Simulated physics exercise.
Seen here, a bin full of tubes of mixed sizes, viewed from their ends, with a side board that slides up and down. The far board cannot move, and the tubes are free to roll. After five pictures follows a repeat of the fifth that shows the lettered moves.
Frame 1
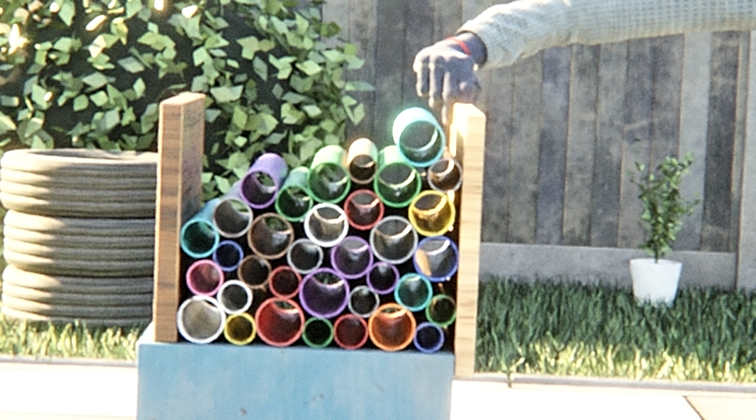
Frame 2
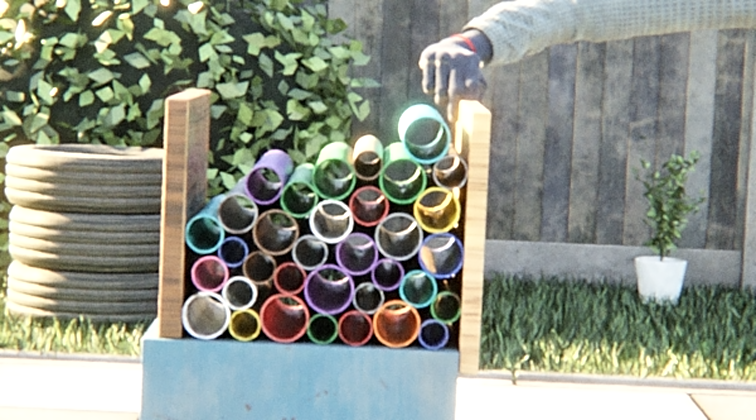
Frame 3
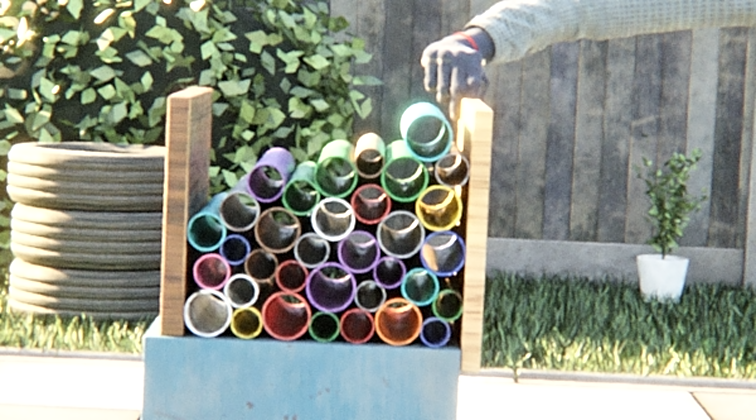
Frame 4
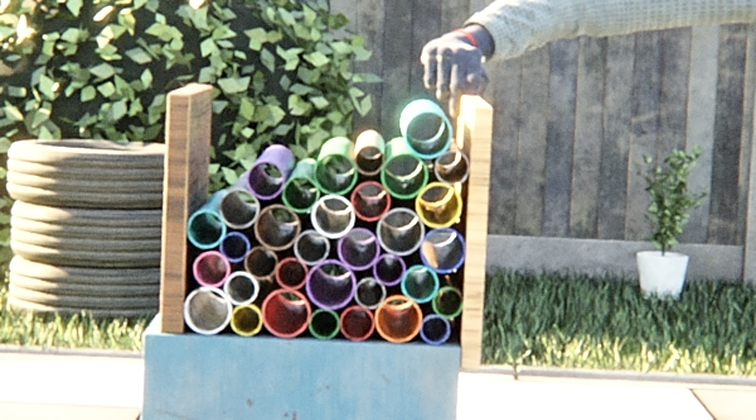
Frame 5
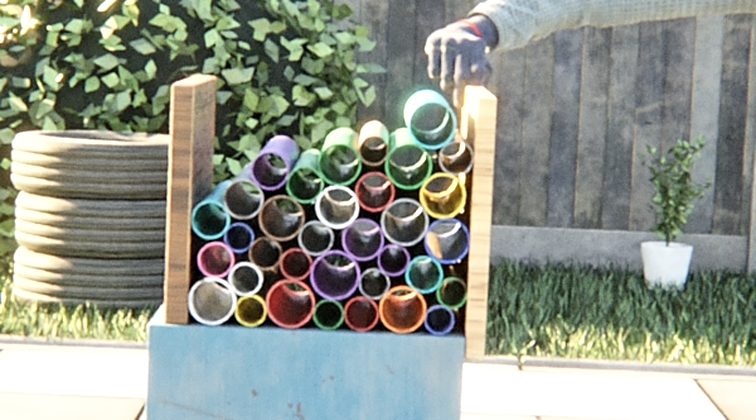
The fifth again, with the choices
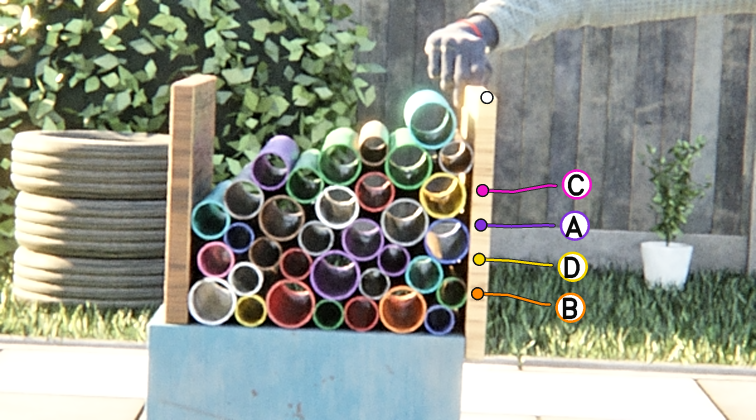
In this clip, a gloved-looking dark hand stays at the top of the right wooden side board beside a bin stacked with colourful tubes, as the view shifts slightly; the board and tubes show no clear movement.
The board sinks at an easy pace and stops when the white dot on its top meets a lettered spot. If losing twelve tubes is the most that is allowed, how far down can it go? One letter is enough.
Mark B is as low as it can go.
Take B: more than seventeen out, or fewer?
At B, fewer than seventeen.
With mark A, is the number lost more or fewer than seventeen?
Fewer than seventeen.
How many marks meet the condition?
Four of the four.
On the copy, A at (481, 225); B at (478, 294); C at (483, 191); D at (480, 259); the white dot at (487, 98).
On B. First, top of the board (472, 193).
Then, top of the board (468, 292).
Finally, top of the board (468, 292), about nine out over the board.
By contrast, A about four out over the board; C two out over the board; D about four out over the board.
